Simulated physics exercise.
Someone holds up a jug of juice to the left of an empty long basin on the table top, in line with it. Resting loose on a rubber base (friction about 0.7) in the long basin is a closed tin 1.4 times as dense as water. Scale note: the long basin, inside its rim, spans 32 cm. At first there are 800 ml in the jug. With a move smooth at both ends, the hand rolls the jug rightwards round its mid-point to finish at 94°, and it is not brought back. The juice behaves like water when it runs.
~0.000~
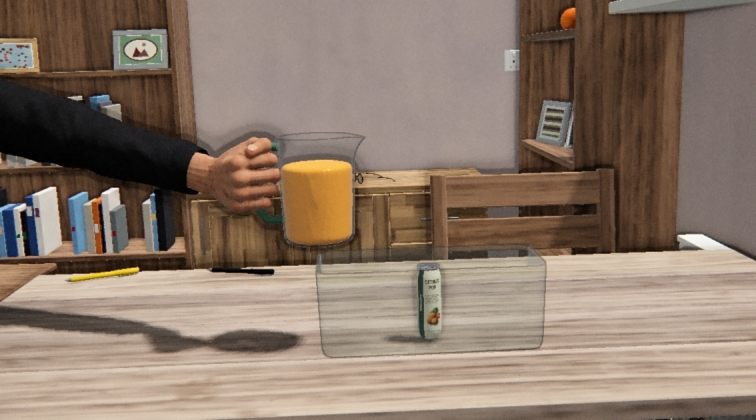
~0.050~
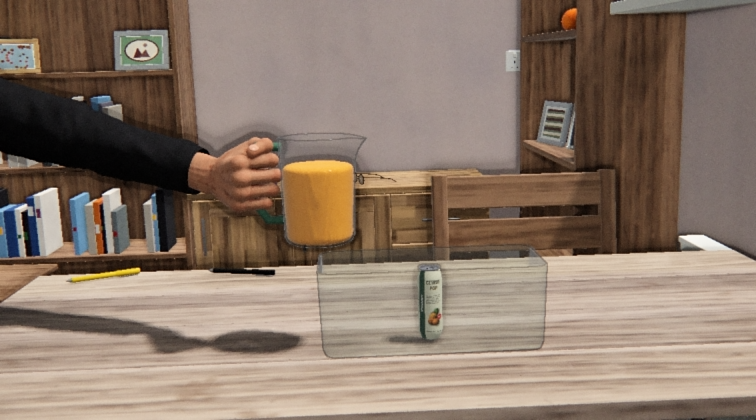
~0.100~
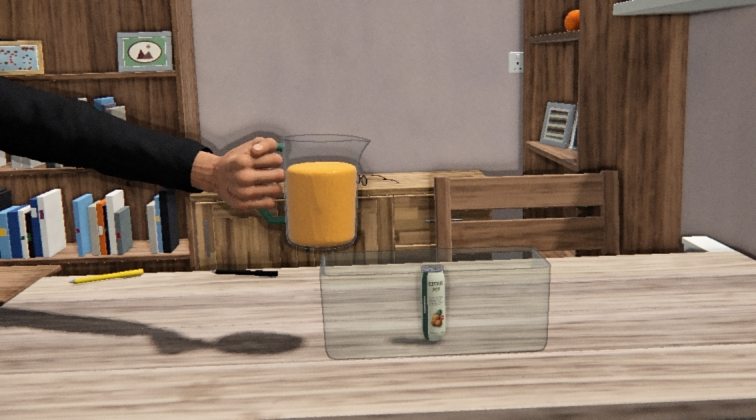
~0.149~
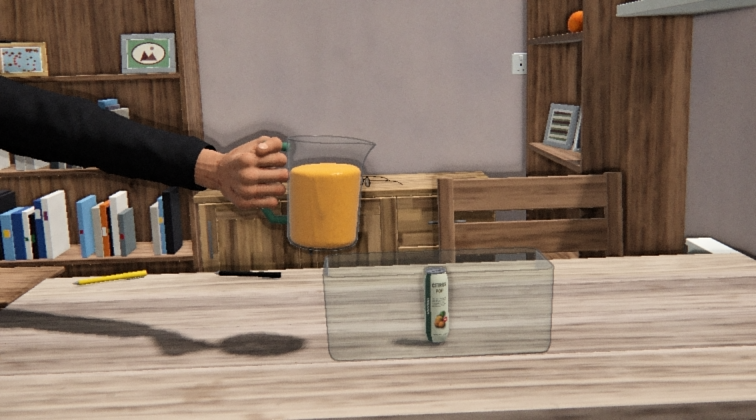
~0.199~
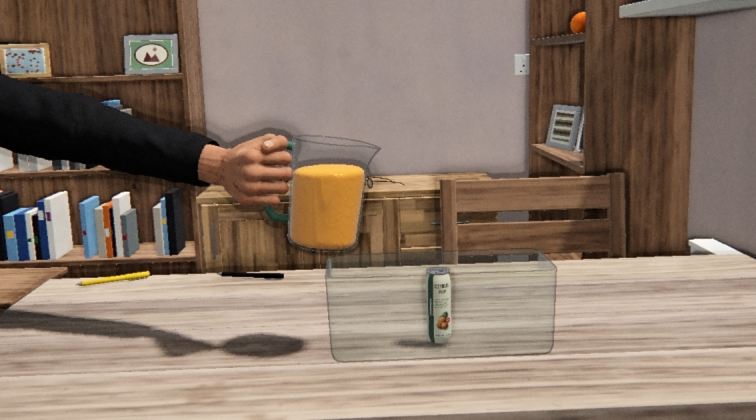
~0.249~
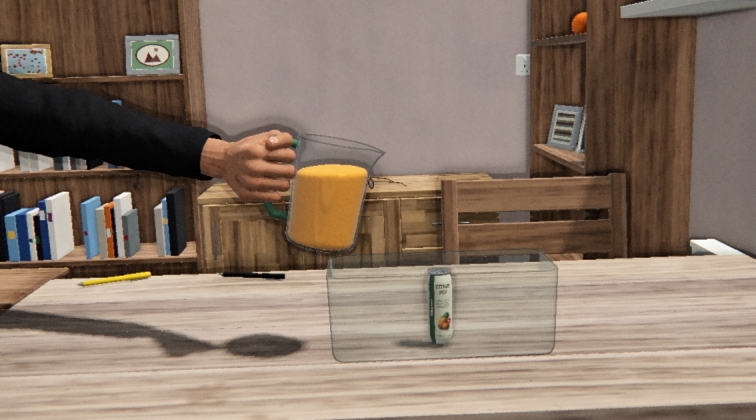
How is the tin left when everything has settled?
The tin is lying toppled.
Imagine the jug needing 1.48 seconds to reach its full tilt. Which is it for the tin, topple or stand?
The tin topples.
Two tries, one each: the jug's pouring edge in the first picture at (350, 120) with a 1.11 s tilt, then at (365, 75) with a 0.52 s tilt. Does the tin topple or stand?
First it tips over; then it stays on its base.
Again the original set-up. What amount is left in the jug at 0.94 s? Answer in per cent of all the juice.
Near 54 percent, more or less.
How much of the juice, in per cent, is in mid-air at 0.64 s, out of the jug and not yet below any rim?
Close to 5 in a hundred.
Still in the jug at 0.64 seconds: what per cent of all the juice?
Remaining: Near 94 % of the total.
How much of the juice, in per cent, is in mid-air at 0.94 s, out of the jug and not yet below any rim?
Close to 16 per cent.
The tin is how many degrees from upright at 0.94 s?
About 0°.
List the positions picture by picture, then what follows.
It leans 0°; its right rim is at (365, 136); the juice meets the walls at (281, 167) and (352, 164); the long basin's rim runs from (318, 264) to (538, 255); the tin's top is at (428, 270), in the first frame.
It leans 1°; its right rim is at (367, 137); the juice meets the walls at (282, 167) and (353, 165), in the second frame.
It leans 2°; its right rim is at (371, 140); the juice meets the walls at (287, 168) and (356, 166), in the third frame.
It leans 4°; its right rim is at (376, 143); the juice meets the walls at (290, 170) and (361, 168), in the fourth frame.
It leans 8°; its right rim is at (382, 147); the juice meets the walls at (294, 172) and (365, 169), in the fifth frame.
It leans 12°; its right rim is at (386, 152); the juice meets the walls at (295, 172) and (368, 170), in the sixth frame.
After 0.64 s the tilt is 62° and 95 per cent is still to pour; the tin stands where it began.
After 0.94 s the tilt is 90° and 55 per cent is still to pour; the tin stands where it began.
After 1.24 s the tilt is 94° and 16 per cent is still to pour; the tin leans 46°.
After 1.57 s the tilt is 94° and 4 per cent is still to pour; the tin lies on its side.
In the end the tin lies on its side.
